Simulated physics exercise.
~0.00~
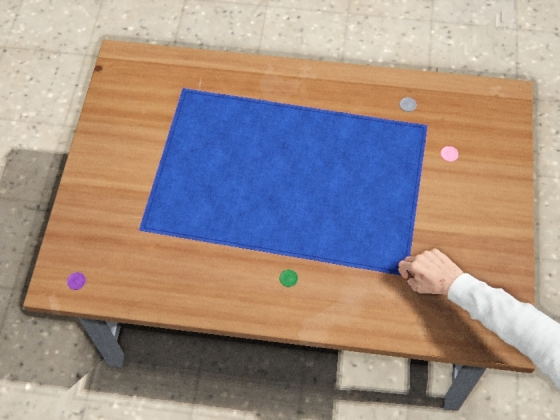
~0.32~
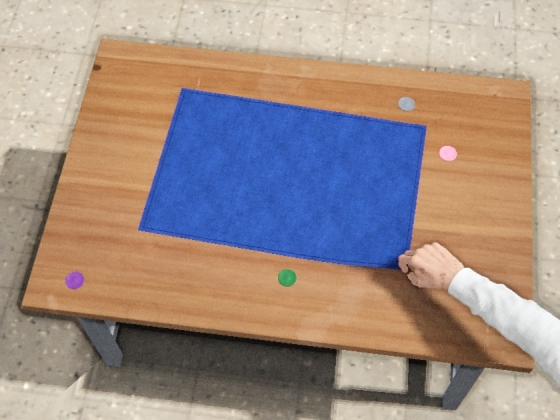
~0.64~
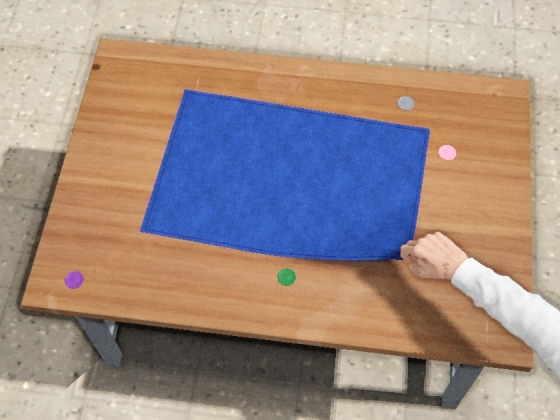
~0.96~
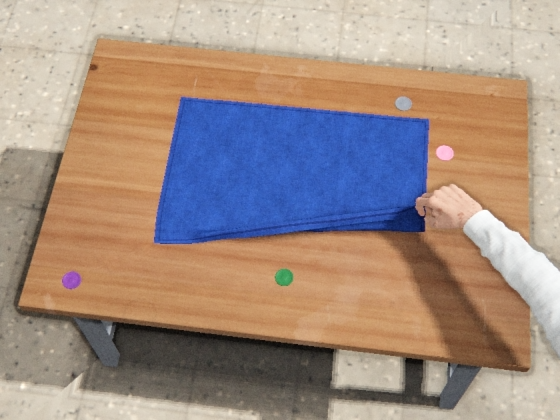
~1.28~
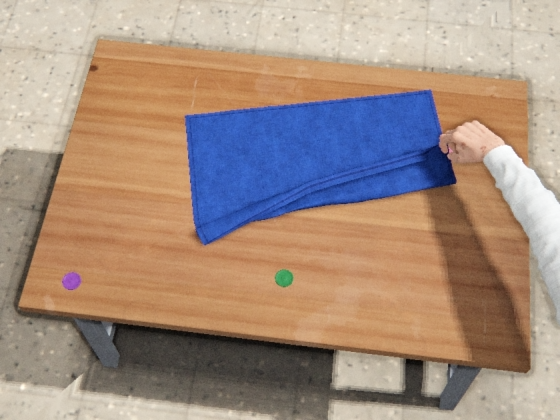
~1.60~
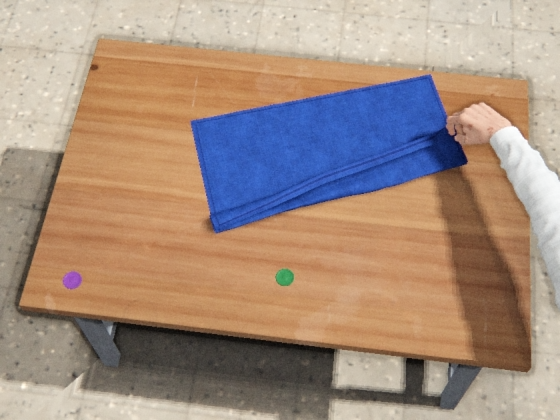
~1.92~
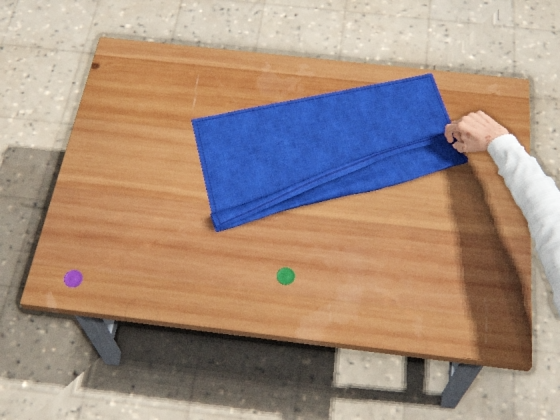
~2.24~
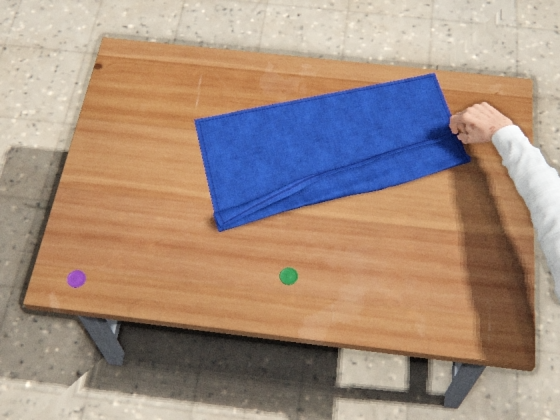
A wooden side table stands on a pale speckled floor, seen from above by a slightly swaying camera. A blue napkin lies flat across its middle, with a grey badge and a pink cap to the upper right, a green token below and a purple badge at the lower left. A hand from the right pinches the napkin's lower right corner and draws it upward, folding the near edge over. The cloth then slides up and right, swinging askew and covering the grey badge and pink cap. It settles creased, still held, while the green token and purple badge stay uncovered.
